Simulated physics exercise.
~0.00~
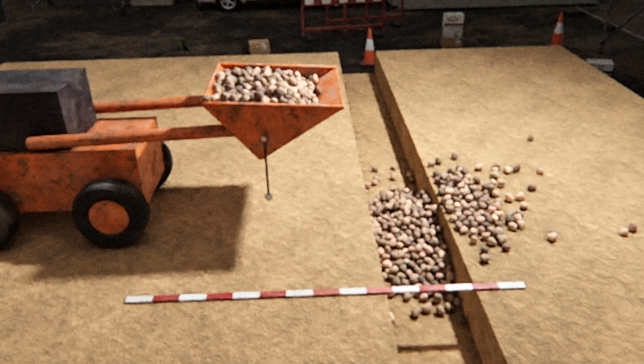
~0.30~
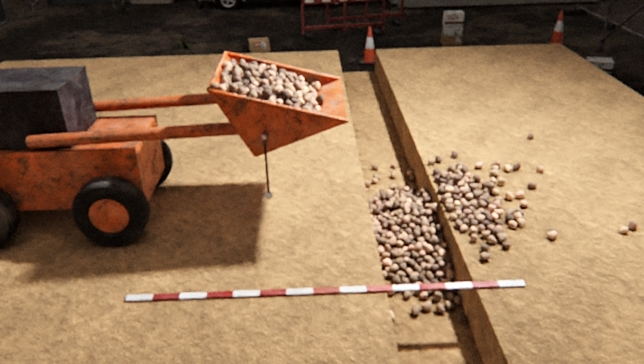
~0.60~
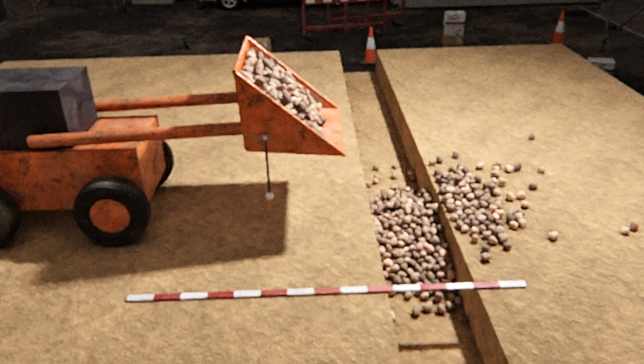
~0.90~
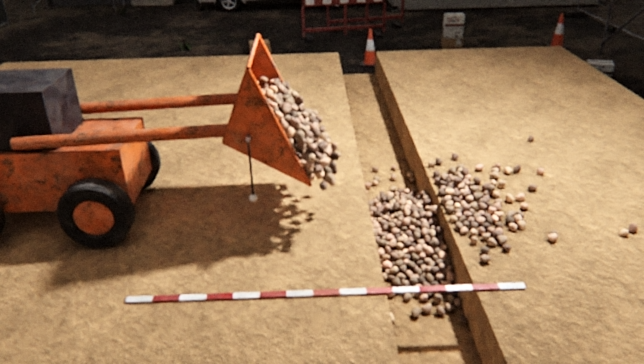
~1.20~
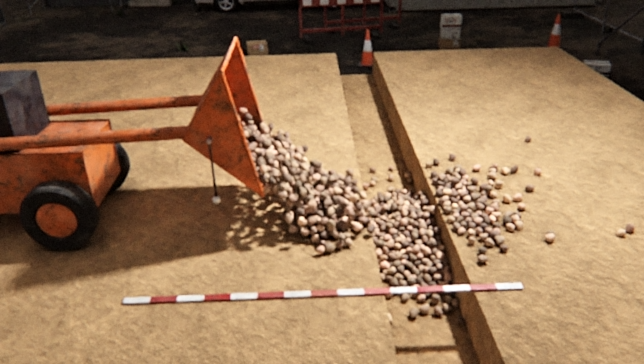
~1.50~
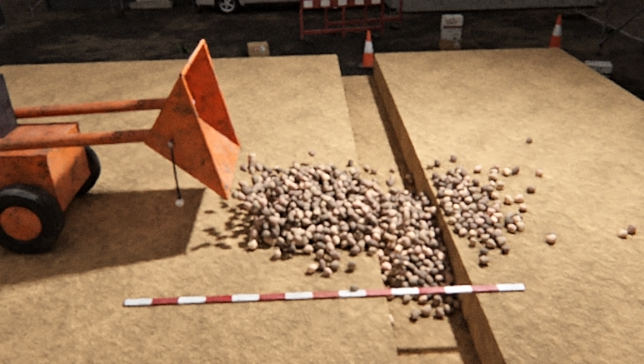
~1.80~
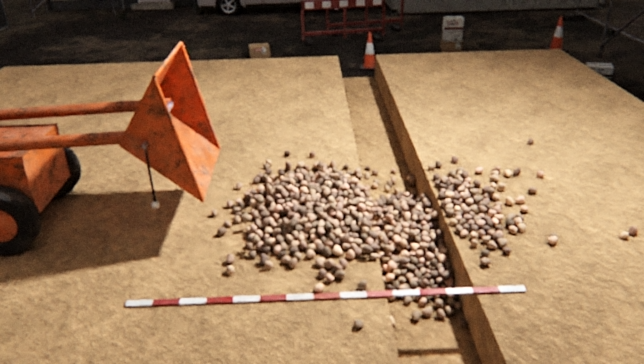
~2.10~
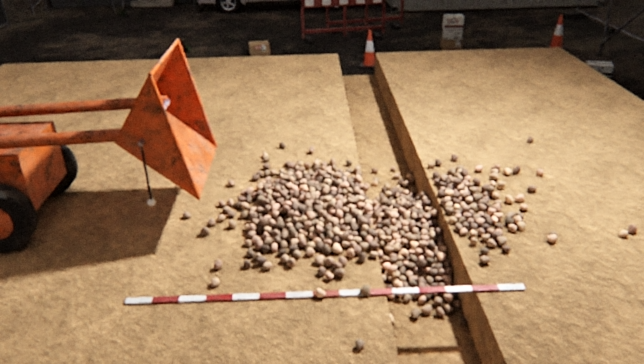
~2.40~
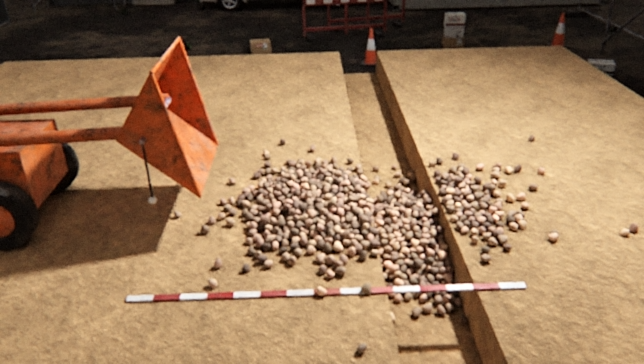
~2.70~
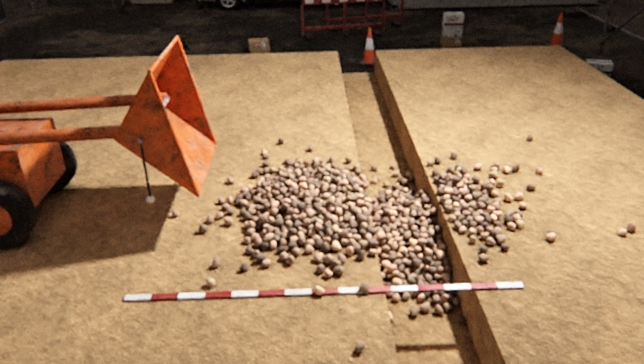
An orange loader tipped its bucket of round stones forward while backing away to the left, spilling them into a broad heap that mostly stopped short of the trench and met the earlier pile, leaving the bucket empty and still tilted.
